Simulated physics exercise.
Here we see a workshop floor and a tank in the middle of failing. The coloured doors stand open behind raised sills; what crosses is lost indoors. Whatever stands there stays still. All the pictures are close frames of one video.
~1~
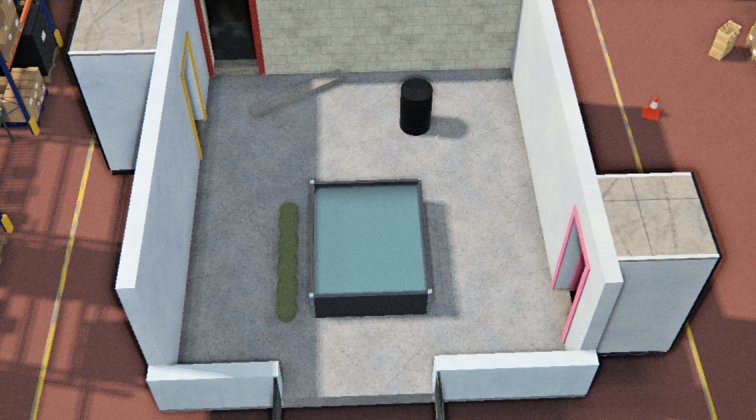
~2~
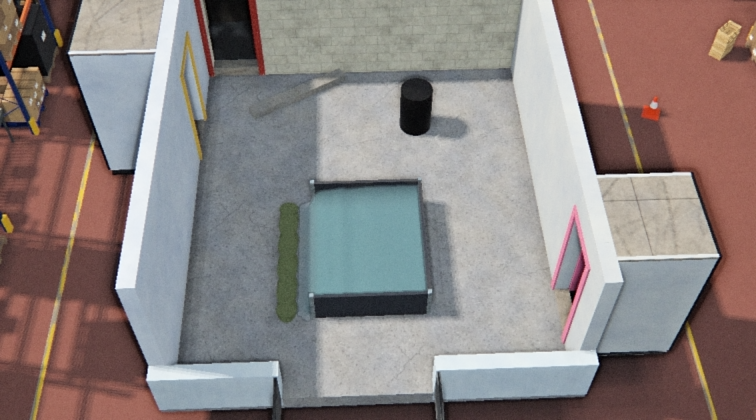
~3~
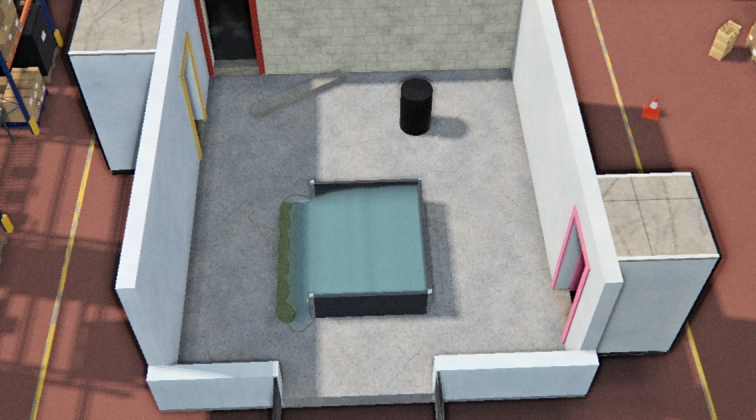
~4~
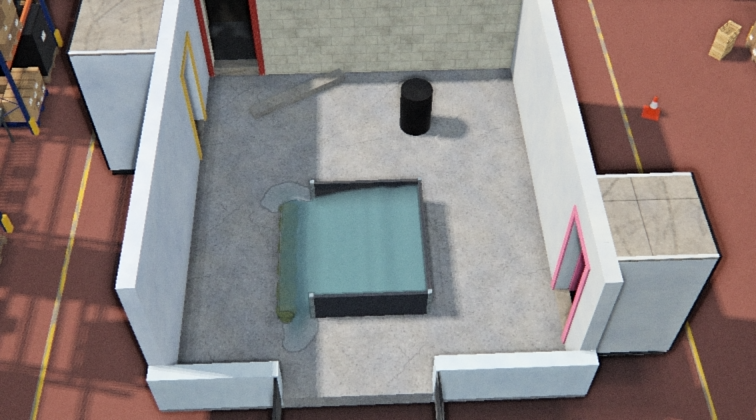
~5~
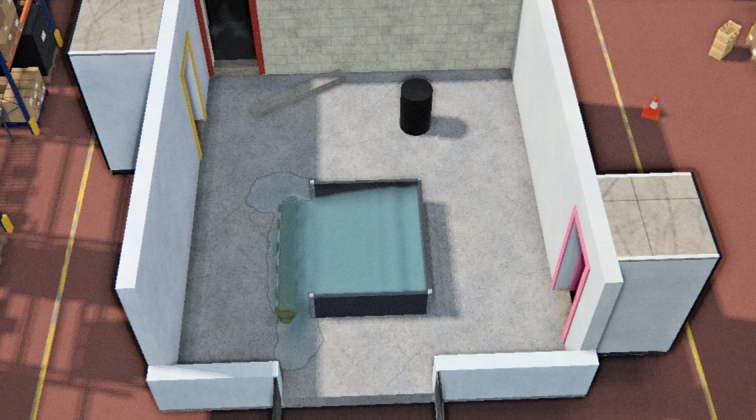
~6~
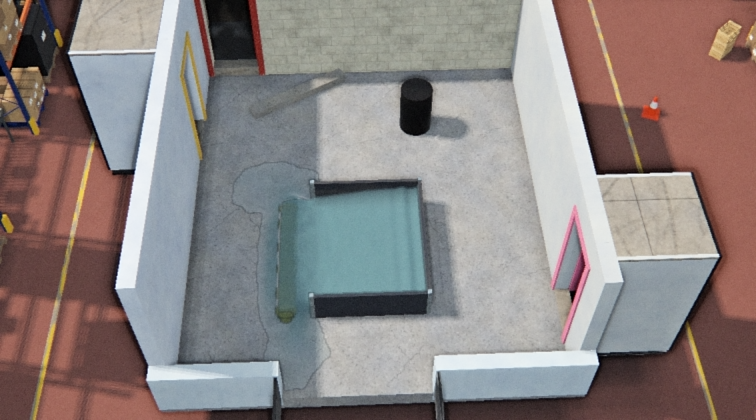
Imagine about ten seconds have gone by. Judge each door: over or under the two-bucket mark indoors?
My call: Pink door, under; yellow door, over; red door, under.
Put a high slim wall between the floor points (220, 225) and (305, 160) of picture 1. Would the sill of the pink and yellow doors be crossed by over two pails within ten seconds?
Note - pink: Short of threshold; yellow: Short of threshold.
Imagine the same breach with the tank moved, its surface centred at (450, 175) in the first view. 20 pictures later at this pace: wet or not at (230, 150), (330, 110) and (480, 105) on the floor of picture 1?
The three spots read swamped, swamped, left dry.
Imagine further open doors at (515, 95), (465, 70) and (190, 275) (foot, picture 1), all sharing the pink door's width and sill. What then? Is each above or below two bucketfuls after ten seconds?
Lab note, doors in listed order: Under the limit, under the limit, over the limit.
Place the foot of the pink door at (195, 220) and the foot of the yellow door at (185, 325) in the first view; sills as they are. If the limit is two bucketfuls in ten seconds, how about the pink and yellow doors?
Pink door exceeds the limit; yellow door exceeds the limit.
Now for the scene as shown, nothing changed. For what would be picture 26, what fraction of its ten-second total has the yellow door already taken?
30 %.
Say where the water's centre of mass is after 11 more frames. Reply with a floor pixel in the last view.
Roughly (315, 252) in the last picture.
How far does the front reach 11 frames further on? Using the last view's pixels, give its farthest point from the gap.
The farthest wet spot is near (217, 96).
A moment on, water covers 30 % of the floor; the pink door not reached, the yellow door not reached, the red door not reached.
Next, water covers 40 % of the floor; the pink door not reached, the yellow door under two buckets in, the red door not reached.
Then, water covers 35 % of the floor; the pink door not reached, the yellow door under two buckets in, the red door wet at the sill, nothing in.
Later, water covers 50 % of the floor; the pink door not reached, the yellow door over two buckets in, the red door wet at the sill, nothing in.
In the end, water covers 55 % of the floor; the pink door not reached, the yellow door over two buckets in, the red door wet at the sill, nothing in.
